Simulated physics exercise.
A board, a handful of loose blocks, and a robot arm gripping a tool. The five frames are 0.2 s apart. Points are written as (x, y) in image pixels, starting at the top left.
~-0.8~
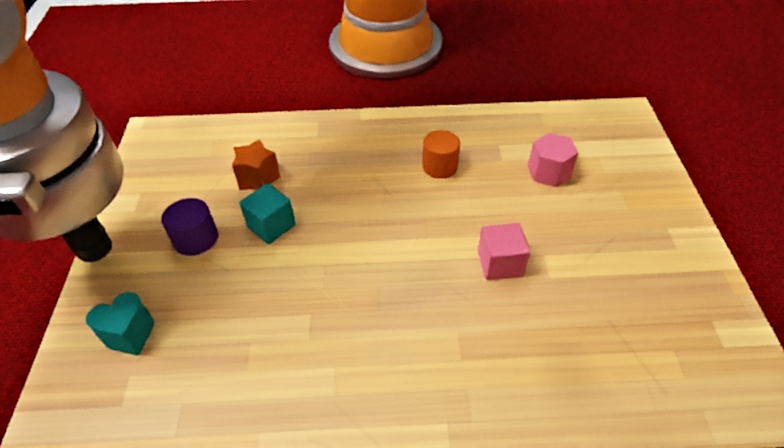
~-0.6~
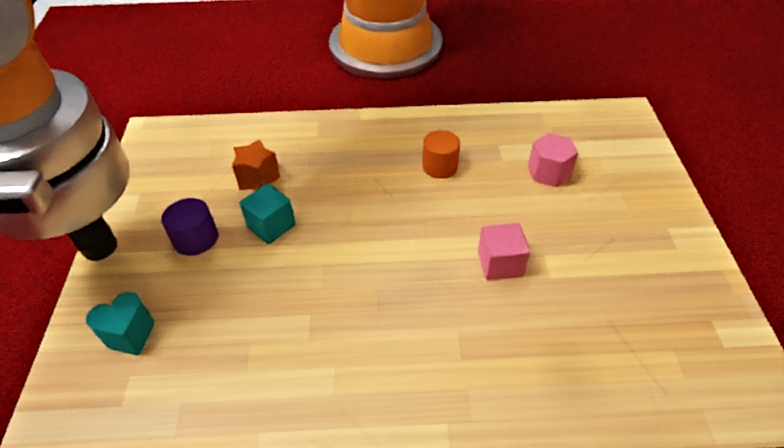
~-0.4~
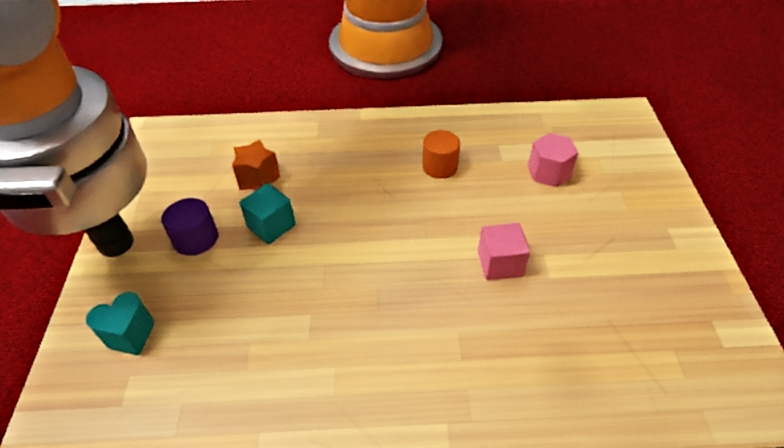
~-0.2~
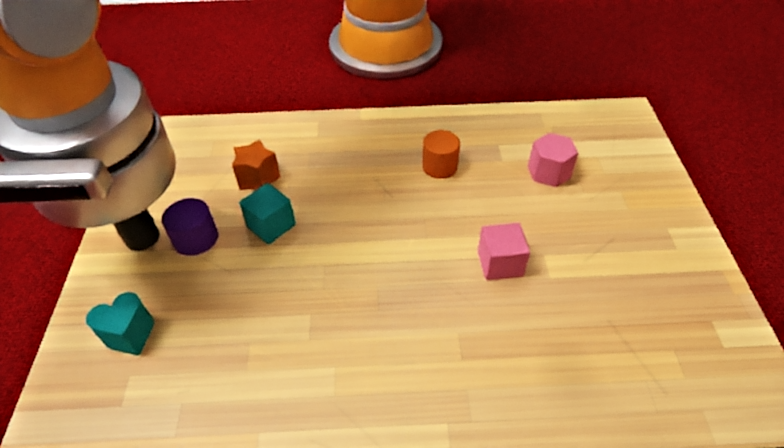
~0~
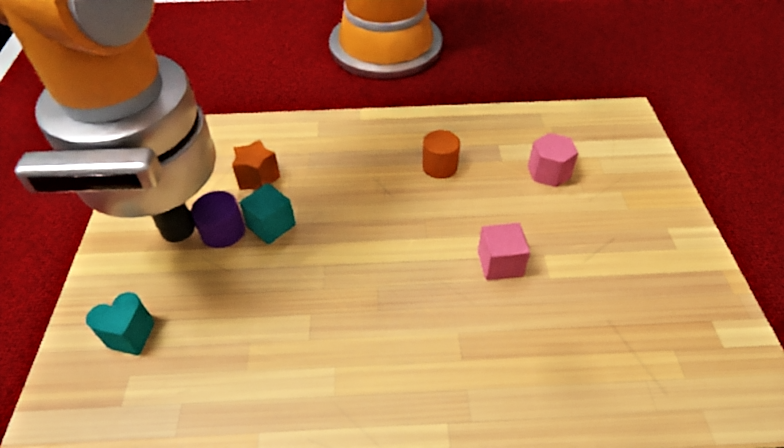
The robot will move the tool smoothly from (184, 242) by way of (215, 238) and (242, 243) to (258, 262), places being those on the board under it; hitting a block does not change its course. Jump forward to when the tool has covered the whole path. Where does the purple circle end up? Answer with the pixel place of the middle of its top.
The middle of its upper face will lie at (256, 190).
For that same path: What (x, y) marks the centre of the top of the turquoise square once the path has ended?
The top centre is at (300, 189).
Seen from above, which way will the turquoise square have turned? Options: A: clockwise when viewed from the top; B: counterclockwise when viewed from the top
Answer: A.
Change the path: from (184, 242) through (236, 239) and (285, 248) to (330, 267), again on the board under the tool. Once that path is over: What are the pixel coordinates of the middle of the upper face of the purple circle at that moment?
Its top middle will sit at (265, 188).
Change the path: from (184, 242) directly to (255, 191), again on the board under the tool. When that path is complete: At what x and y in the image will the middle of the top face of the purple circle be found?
Its top face will be centred at roughly (285, 169).
On the path given first. Halfway along, tool (226, 226); purple circle (252, 191); turquoise square (295, 190), turned 60° clockwise.
At the end, tool (254, 250); purple circle (256, 190); orange star-shaped block not moved; turquoise square (300, 189), turned 60° clockwise.
